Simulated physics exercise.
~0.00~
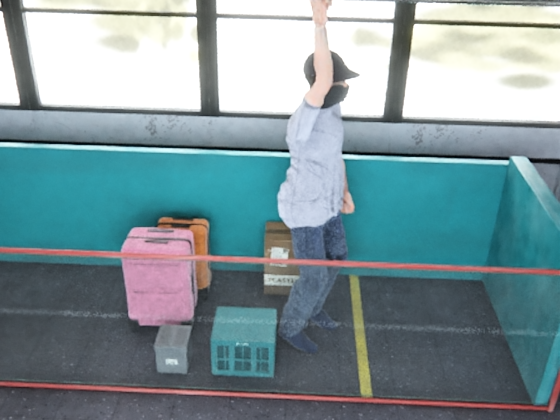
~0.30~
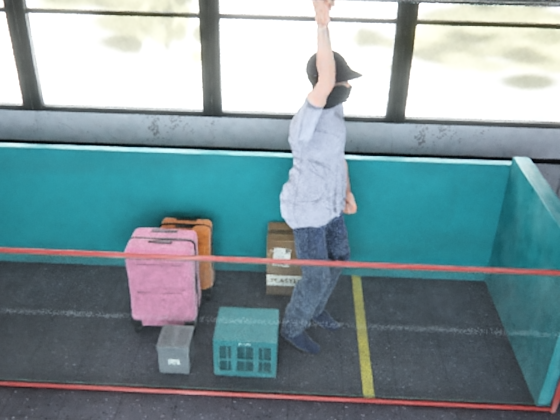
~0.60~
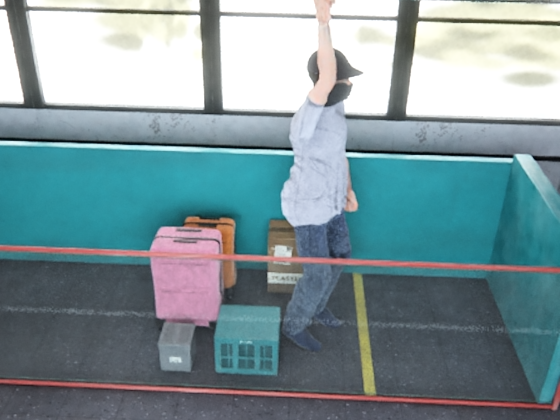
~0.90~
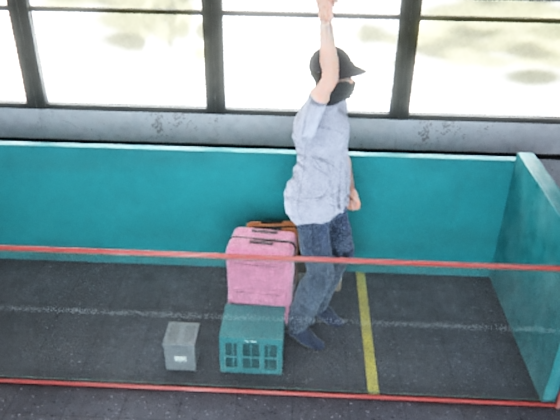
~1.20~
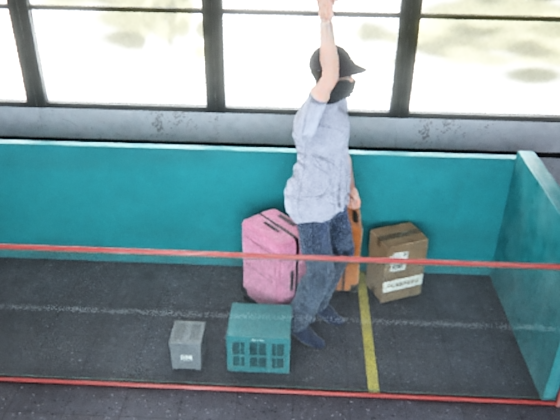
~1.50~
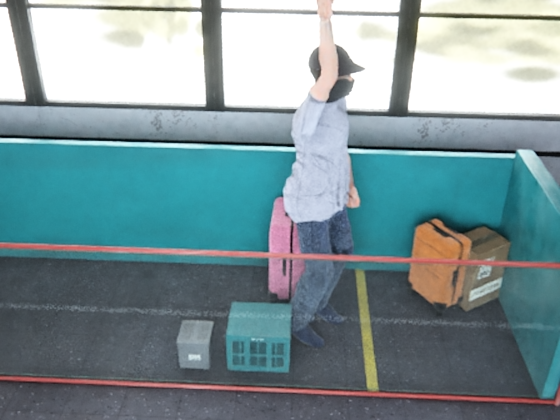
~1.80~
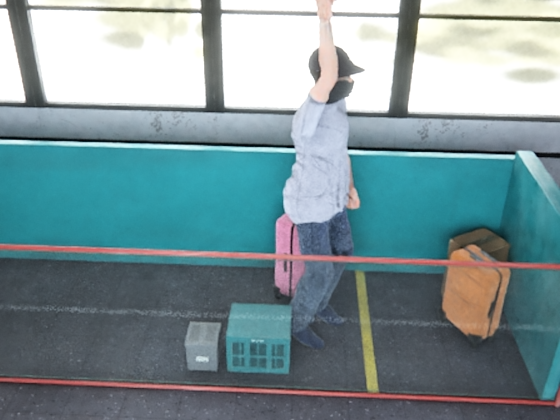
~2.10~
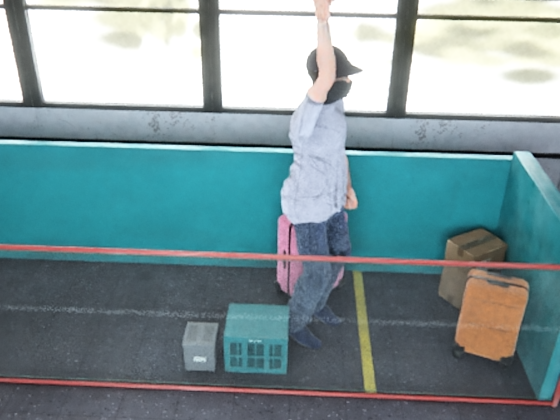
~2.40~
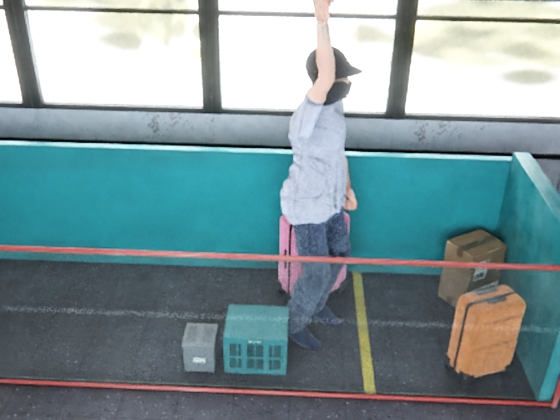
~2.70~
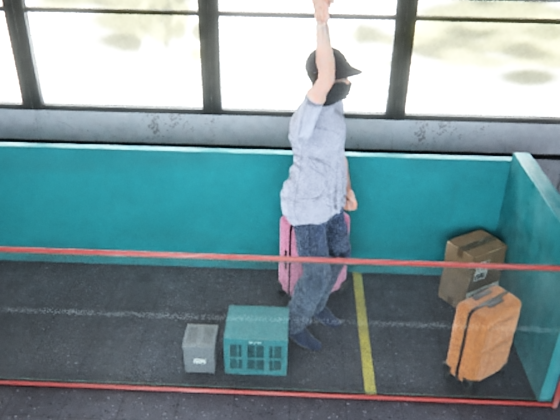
An orange suitcase and a brown box slid right behind a standing passenger with a raised arm, crossed the yellow line and stopped near the end wall, while a pink suitcase halted behind him and the grey tub and teal crate barely shifted.
